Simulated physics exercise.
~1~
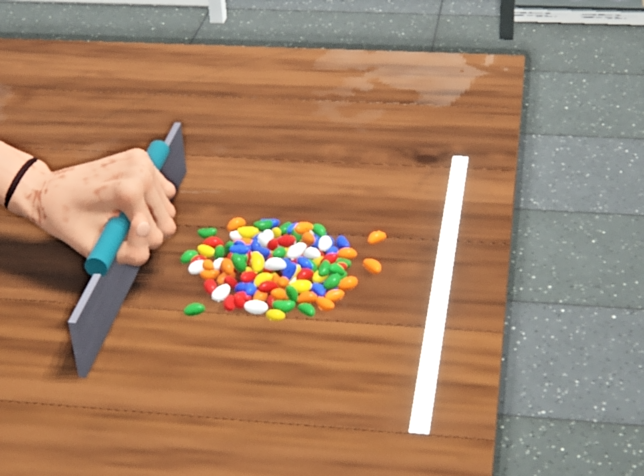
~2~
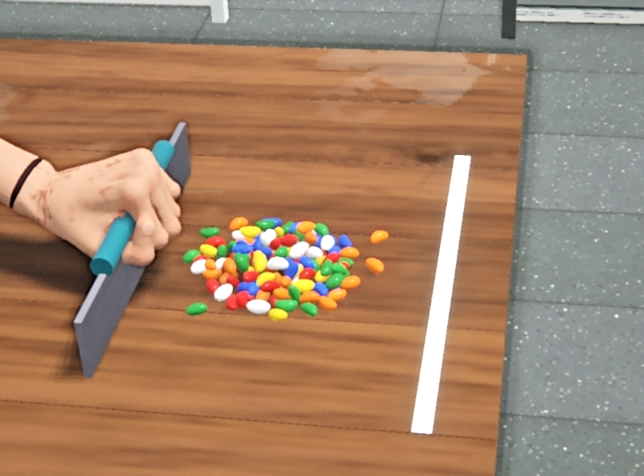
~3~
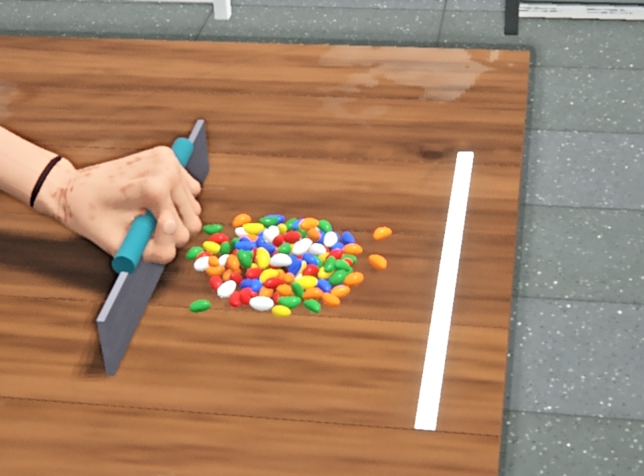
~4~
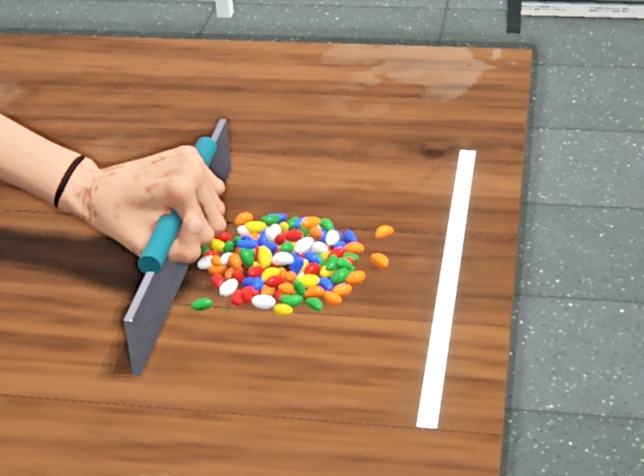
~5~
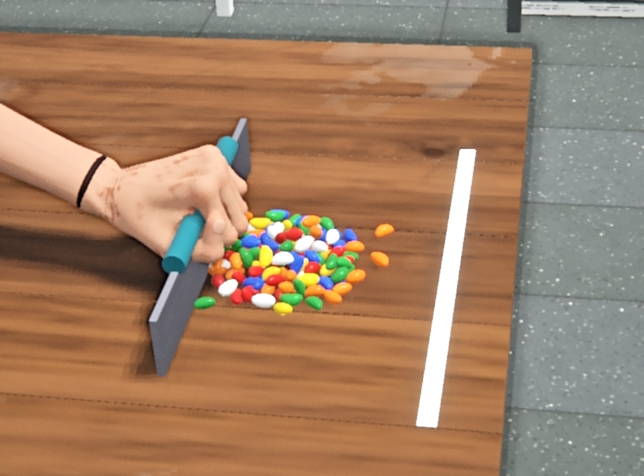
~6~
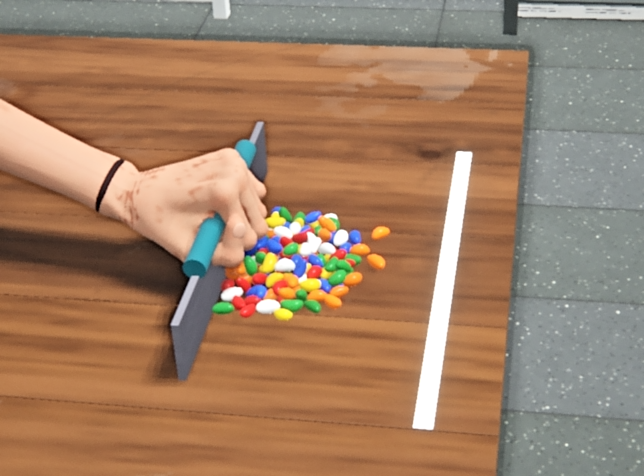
At the start, a hand holds a scraper still on a wooden table, left of a scattered heap of colorful jelly beans, with a strip of white tape farther right. The hand then slides the scraper rightward until it meets the heap, and pushes the beans on its left side a short way right, bunching them together.
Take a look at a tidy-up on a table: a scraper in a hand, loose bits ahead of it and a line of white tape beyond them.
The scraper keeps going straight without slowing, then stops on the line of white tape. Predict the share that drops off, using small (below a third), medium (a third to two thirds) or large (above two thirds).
Medium.
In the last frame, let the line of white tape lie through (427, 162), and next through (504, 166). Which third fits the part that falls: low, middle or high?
Less than a third, then beyond two thirds.
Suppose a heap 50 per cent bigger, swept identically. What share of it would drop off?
Some 60 per cent of the pieces.
Just after the last frame, scraper still moving, near (342, 218); heap all on the table, its front near (466, 269).
A moment on, scraper stopped at the white tape; heap roughly a third over the edge.
Further on, scraper stopped at the white tape; heap roughly half over the edge.
When it is over, scraper stopped at the white tape; heap roughly half over the edge.
